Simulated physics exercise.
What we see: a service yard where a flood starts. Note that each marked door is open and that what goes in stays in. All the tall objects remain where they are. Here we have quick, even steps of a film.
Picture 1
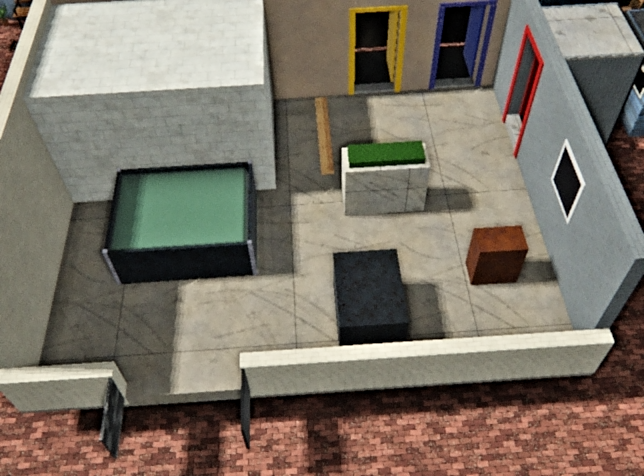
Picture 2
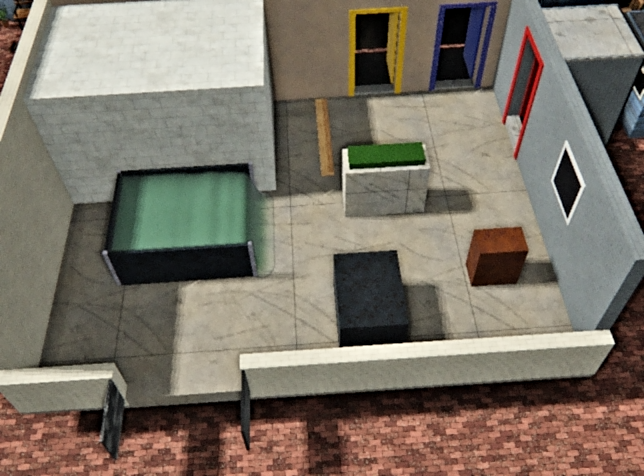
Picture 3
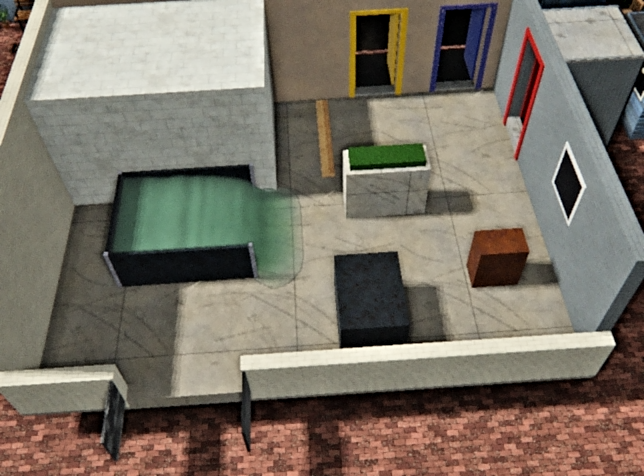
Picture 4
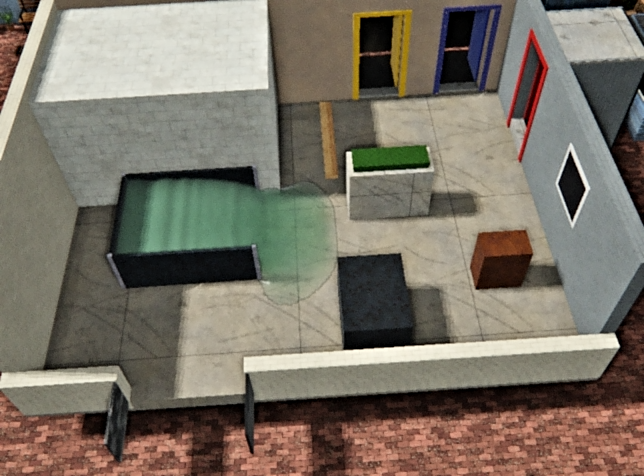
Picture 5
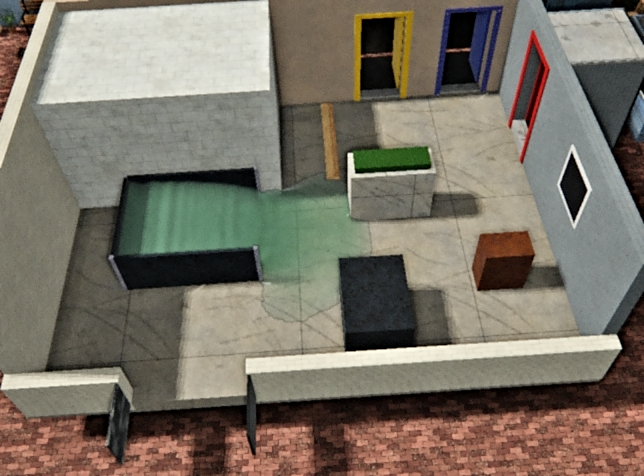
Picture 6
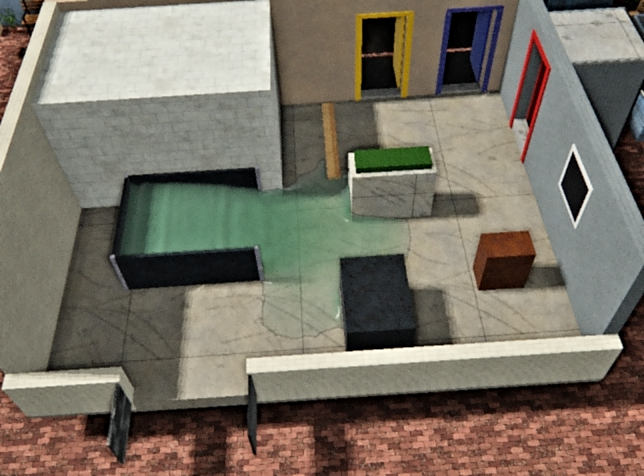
We see a walled yard with a dark-sided tank of green water, whose right side opens as water pours out and spreads rightward across the pale paved floor, reaching between a planter topped with green and a dark block.
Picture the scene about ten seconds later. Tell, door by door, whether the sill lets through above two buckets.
In the end the blue door will allow in an excess, the yellow door will allow in an excess, the red door will allow in no excess.
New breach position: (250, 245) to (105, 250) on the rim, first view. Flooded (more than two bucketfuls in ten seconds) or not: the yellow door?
Checking each one, yellow sits short of it.
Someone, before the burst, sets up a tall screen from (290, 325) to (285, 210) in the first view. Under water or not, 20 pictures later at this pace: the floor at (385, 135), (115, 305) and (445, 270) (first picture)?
Taking them in order, I'd say soaked, parched and soaked.
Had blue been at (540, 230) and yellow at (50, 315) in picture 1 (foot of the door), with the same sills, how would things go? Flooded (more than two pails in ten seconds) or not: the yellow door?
Yellow: Under the limit.
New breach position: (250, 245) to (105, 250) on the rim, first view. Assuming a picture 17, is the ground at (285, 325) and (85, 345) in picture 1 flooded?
Well, the first place would be submerged and the second one submerged.
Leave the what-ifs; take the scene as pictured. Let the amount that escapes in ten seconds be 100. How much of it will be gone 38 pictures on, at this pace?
By my reckoning, 60 %.
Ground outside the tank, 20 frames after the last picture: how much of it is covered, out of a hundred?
Some 80 in a hundred.
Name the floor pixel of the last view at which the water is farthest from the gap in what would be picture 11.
My guess is roughly (547, 258).
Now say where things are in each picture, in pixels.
The first frame shows the tank at (182, 208) is whole and still.
In the second frame, water pours out at (252, 223) and has run to (258, 193).
In the third frame, the front is at (284, 190), out from the gap at (253, 227).
In the fourth frame, water pours out at (257, 230) and has run to (308, 184).
In the fifth frame, water pours out at (258, 232) and has run to a hidden place.
In the sixth frame, water pours out at (259, 232) and has run to a hidden place.
A moment on, water covers 40 % of the floor; the blue door not reached, the yellow door not reached, the red door not reached.
Next, water covers 65 % of the floor; the blue door wet at the sill, nothing in, the yellow door wet at the sill, nothing in, the red door wet at the sill, nothing in.
Then, water covers 80 % of the floor; the blue door under two buckets in, the yellow door over two buckets in, the red door wet at the sill, nothing in.
Later, water covers 85 % of the floor; the blue door far over two buckets in, the yellow door far over two buckets in, the red door wet at the sill, nothing in.
In the end, water covers 100 % of the floor; the blue door far over two buckets in, the yellow door far over two buckets in, the red door wet at the sill, nothing in.
